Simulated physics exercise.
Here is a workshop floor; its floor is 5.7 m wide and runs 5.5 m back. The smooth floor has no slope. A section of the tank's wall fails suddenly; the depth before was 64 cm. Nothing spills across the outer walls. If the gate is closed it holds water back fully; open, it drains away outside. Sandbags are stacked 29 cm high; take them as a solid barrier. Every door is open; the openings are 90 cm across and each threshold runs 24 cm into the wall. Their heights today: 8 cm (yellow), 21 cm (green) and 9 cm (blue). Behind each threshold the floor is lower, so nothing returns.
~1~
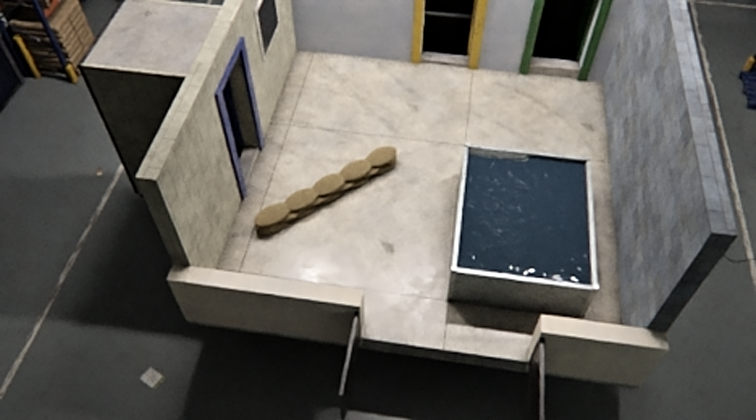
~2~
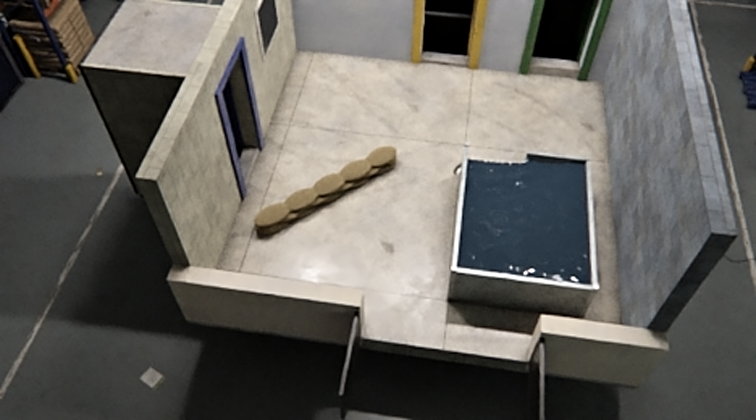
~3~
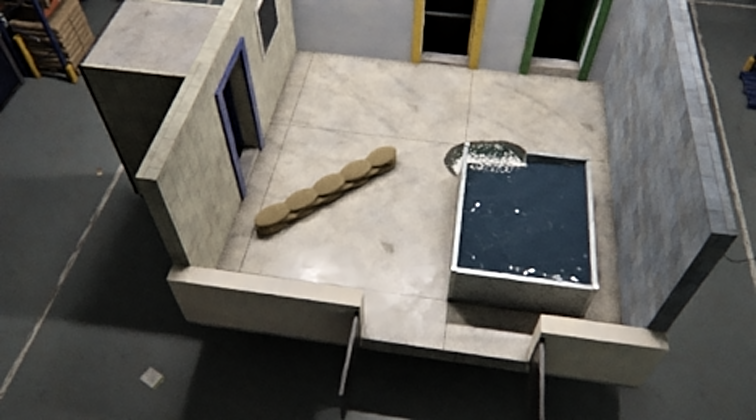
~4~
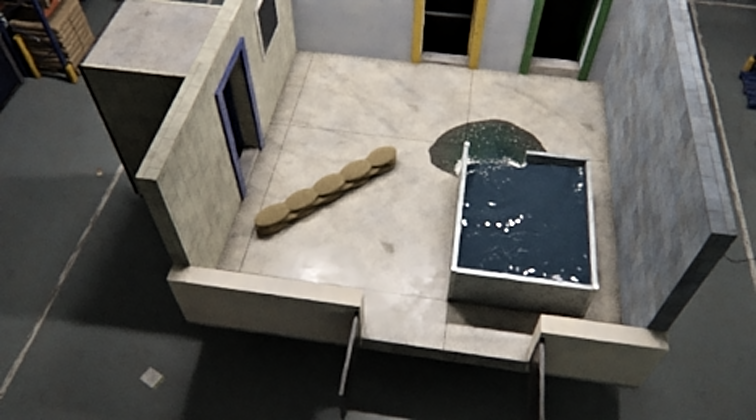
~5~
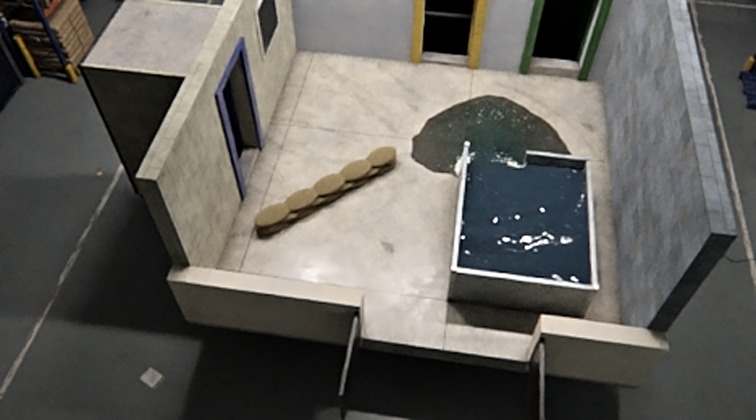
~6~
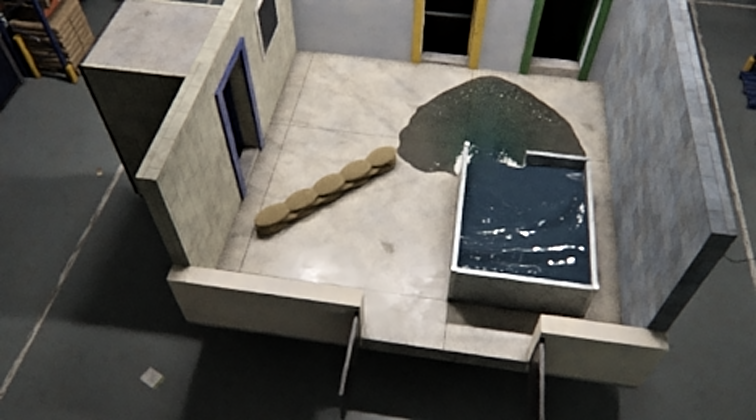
We see a walled room with open doorways, a row of sandbags and a tank of dark water; the tank's far side opens, and water pours out and spreads across the pale floor in a widening dark fan.
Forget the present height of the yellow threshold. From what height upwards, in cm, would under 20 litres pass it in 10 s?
Some 21 cm above the ground.
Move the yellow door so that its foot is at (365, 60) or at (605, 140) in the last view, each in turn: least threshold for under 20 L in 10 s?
Roughly 11.5 and 6.5 cm.
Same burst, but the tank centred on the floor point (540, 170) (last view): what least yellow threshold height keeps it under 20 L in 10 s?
Some 18 cm.
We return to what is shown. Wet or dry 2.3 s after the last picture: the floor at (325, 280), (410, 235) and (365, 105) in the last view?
In turn: Dry, still dry, flooded.
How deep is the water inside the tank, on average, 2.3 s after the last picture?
About 33 cm.
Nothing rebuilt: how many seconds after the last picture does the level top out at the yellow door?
Near 1.4 s.
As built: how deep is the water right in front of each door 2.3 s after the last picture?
In cm: Yellow 21, green 23, blue 0.
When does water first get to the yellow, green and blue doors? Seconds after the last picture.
Yellow 0.2 s, green 0.3 s, blue 3.0 s.
Then, 0.7 s after the last picture water covers 30 % of the floor, deepest (38 cm) near (479, 175); 19 cm at the yellow door, 16 litres in over its 8 cm threshold.
Then, 2.3 s after the last picture water covers 40 % of the floor, deepest (26 cm) near (598, 84); 21 cm at the yellow door, 147 litres in over its 8 cm threshold.
Then, 9.3 s after the last picture water covers 90 % of the floor, deepest (14 cm) near (264, 141); 11 cm at the yellow door, 275 litres in over its 8 cm threshold.
At the yellow door as built, the water peaked near 24 cm, 1.3 s after the last picture.
With a threshold of 19 cm, 33 litres would have come in within the 10 s; with 22.5 cm, 11 litres. So under 20 litres takes about 21 cm.
